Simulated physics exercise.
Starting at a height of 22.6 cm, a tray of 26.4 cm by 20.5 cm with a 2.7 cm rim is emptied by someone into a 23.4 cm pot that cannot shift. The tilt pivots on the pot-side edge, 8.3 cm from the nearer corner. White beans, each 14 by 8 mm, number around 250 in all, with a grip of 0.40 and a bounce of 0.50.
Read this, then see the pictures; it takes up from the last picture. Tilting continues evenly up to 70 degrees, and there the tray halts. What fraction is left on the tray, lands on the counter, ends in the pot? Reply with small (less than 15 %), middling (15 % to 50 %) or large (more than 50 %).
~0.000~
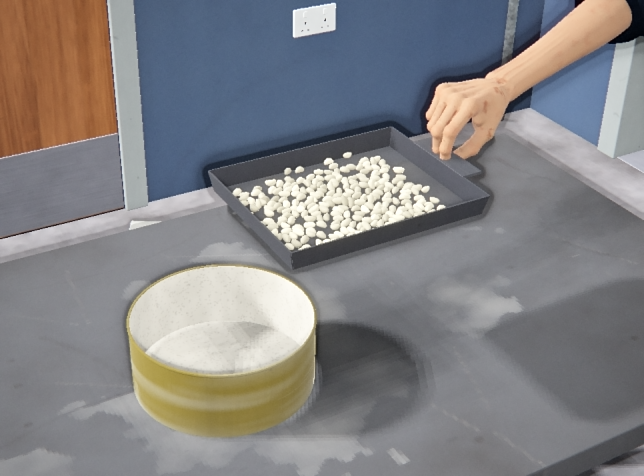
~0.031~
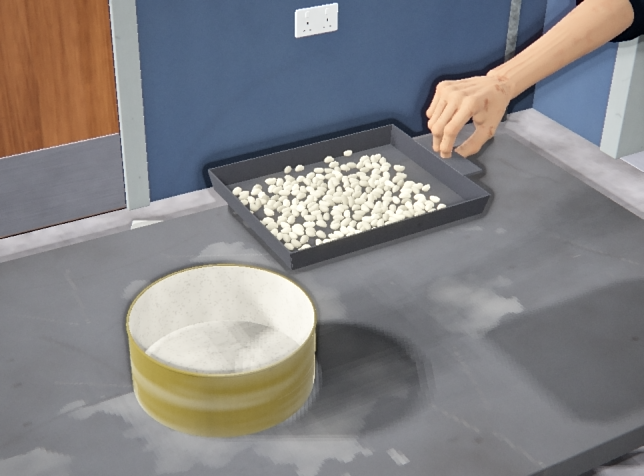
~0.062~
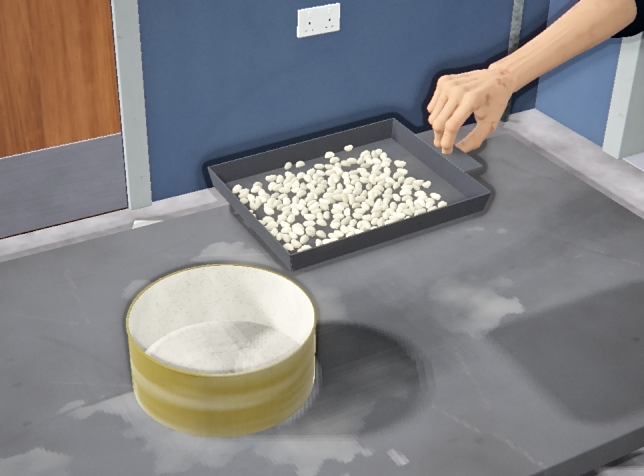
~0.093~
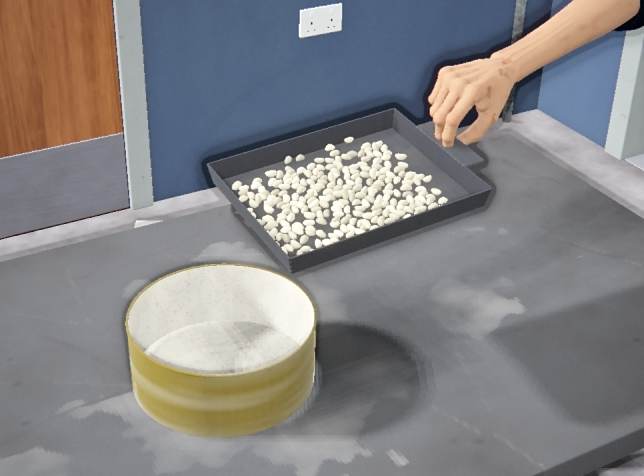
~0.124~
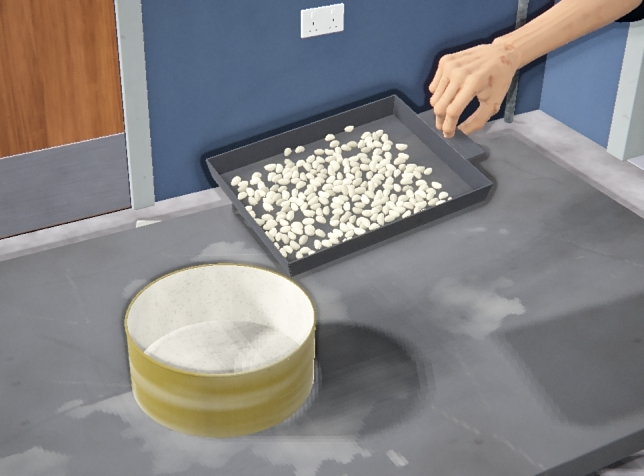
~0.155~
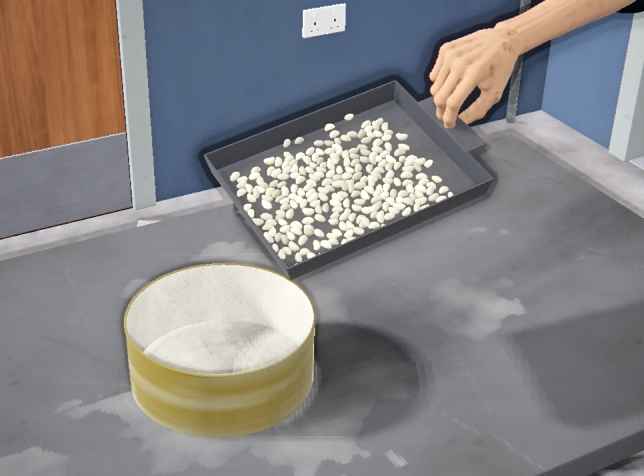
Left on the tray - middling, counter - large, pot - small.
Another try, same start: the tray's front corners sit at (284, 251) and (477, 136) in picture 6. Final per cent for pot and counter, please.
That works out as pot 40 and counter 20.
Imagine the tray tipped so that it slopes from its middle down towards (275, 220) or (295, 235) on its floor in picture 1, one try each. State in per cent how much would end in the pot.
The share comes to about 35 in a hundred, then about 20 in a hundred.
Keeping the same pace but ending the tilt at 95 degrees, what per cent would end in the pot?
In that case some 20 per cent.
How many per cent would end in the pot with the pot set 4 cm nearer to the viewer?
With that change it comes to something like 45 in a hundred.
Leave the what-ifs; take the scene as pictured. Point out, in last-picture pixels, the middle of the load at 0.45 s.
Load centre, approx.: (324, 214) px.
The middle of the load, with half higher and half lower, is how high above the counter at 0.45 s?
Roughly 26 centimetres, more or less.
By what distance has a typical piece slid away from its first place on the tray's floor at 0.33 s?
Displacement on the tray: Roughly 2 cm.
Then, at 0.33 s, tilt 44 degrees; the tray holds 100 %, the pot 0 %.
After 0.45 s, tilt 64 degrees; the tray holds 100 %, the pot 0 %.
After 0.70 s, tilt 70 degrees; the tray holds 55 %, the pot 0 %.
At rest (2.4 s), tray 35 %, counter 60 %, pot 5 %.
